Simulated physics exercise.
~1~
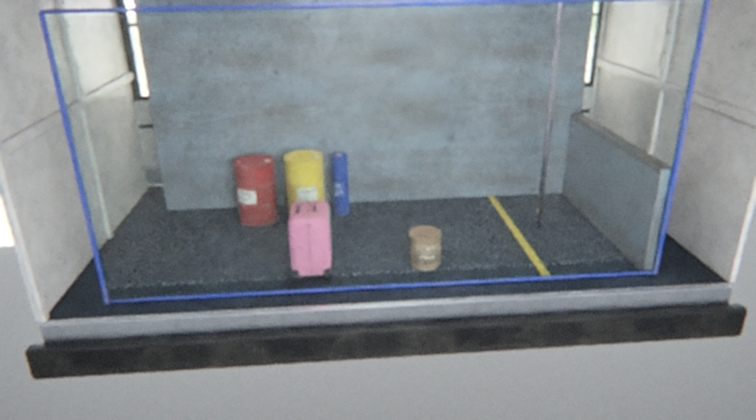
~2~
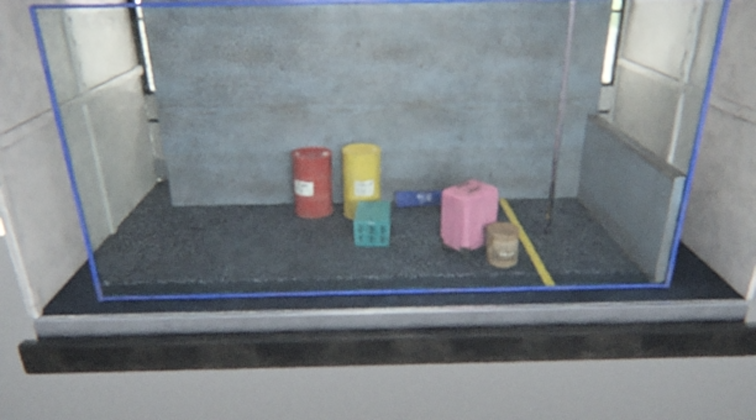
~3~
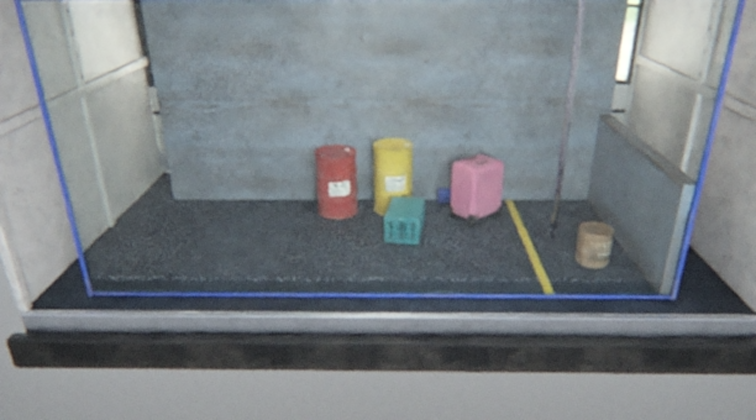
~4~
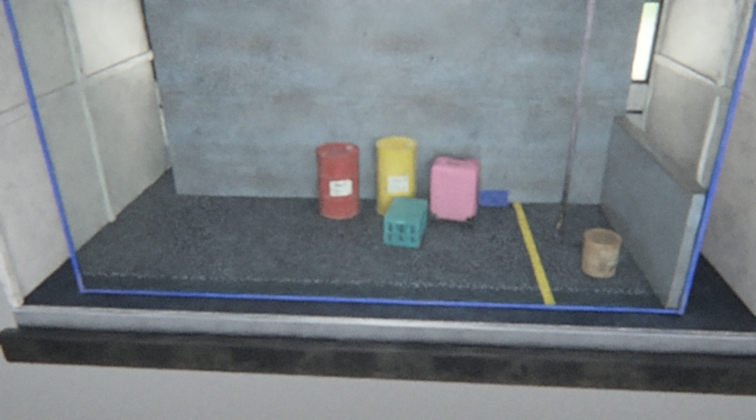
A pink wheeled case, a small brown bucket, a teal crate, a blue roll and red and yellow drums shift rightward across the dark floor of a grey-walled bay, seen from the front and slightly above. The case starts in front of the drums, hiding the crate, while the roll stands behind. The case and bucket travel furthest toward the yellow line, and the roll topples onto its side. The bucket then crosses the line, while the case stays short of it, upright, and shifts slightly back left. Finally, the bucket rests beyond the line, with everything else short of it.
